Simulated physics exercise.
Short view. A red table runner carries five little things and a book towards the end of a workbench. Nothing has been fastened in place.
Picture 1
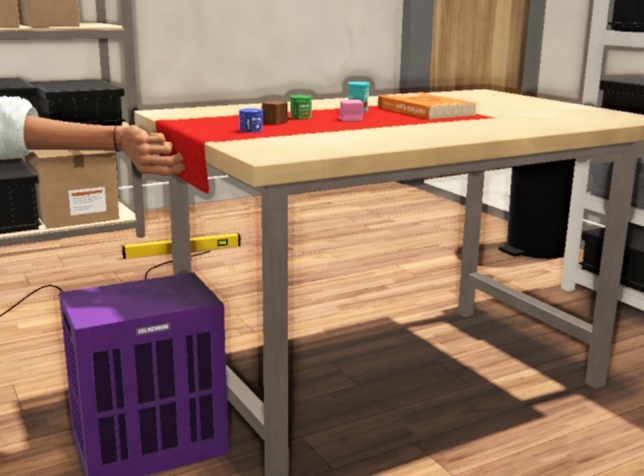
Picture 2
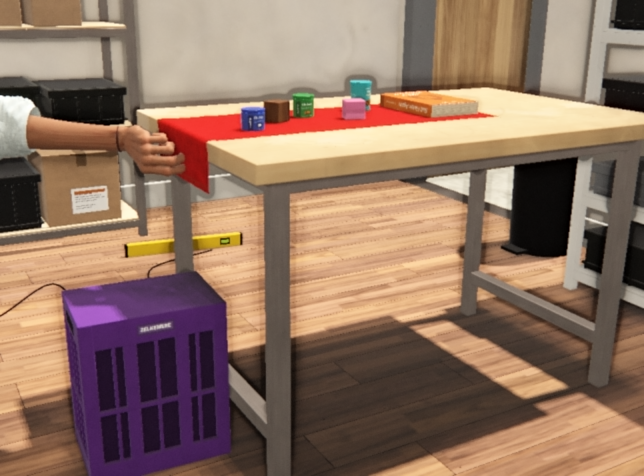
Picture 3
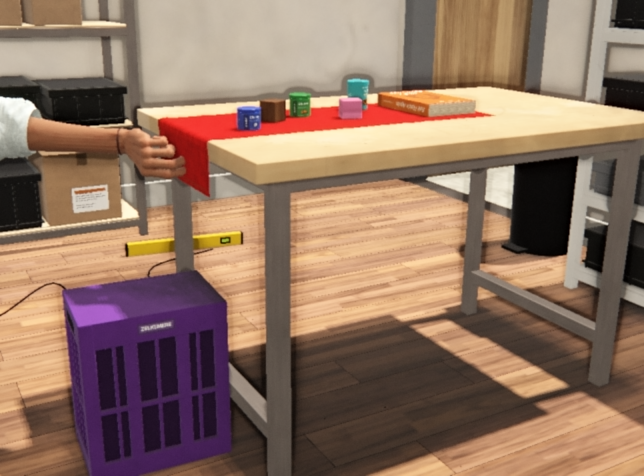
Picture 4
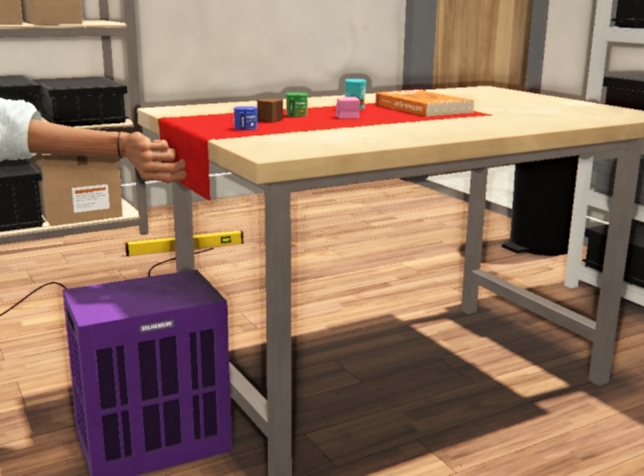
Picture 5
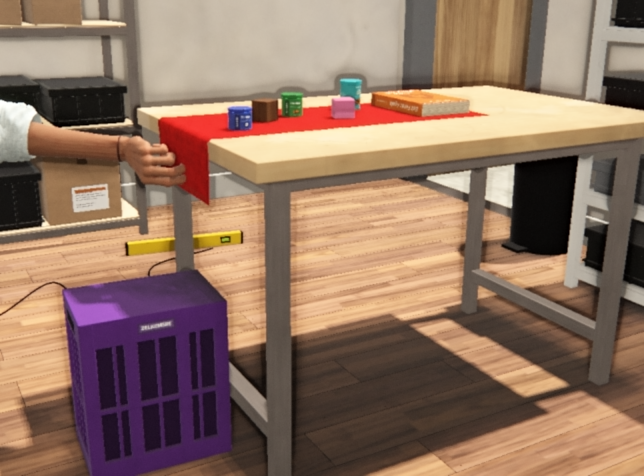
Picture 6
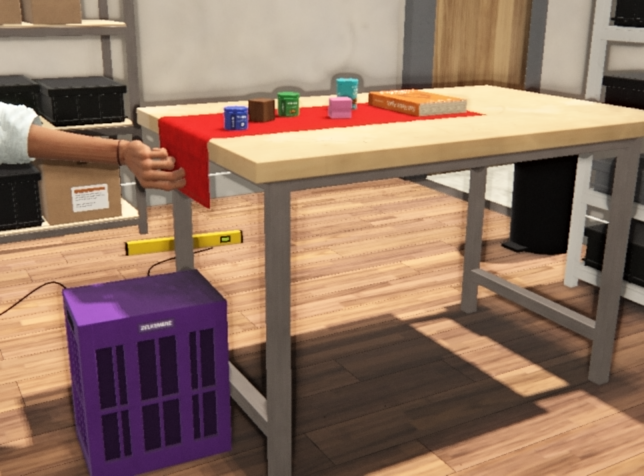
An arm reaches in from the left, its hand gripping the hanging end of a red runner on a pale-topped workbench, seen from slightly above in a storeroom with shelves and boxes. Blue, brown, green, pink and turquoise items and an orange book sit on the runner, above a purple crate and yellow level at lower left. The view shifts slightly, then the cloth and items slide slowly a short way left.
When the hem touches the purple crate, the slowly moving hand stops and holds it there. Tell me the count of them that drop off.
The count is two.
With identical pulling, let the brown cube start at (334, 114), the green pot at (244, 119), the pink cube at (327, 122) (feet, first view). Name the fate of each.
So the brown cube stays aboard, the green pot leaves the top, and the pink cube stays aboard.
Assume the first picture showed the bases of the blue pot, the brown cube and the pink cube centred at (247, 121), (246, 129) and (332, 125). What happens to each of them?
As for the blue pot, it leaves the top; the brown cube, it leaves the top; the pink cube, it holds its spot.
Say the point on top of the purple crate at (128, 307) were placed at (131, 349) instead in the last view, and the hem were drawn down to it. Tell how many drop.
I'd say the number is 3.
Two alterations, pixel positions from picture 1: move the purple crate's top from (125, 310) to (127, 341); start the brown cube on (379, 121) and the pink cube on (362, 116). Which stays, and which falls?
Outcome for the brown cube: It stays. Outcome for the pink cube: It stays.
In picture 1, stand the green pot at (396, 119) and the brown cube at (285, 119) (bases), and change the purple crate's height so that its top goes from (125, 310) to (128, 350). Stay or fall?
The green pot ends up on top while the brown cube ends up off.
Soon after, hem near (184, 231); all still up.
After that, hem near (184, 268); blue pot gone.
And then, hem on the crate; blue pot and brown cube gone.
In the end, hem on the crate; blue pot and brown cube gone. The count of fallen things is two.
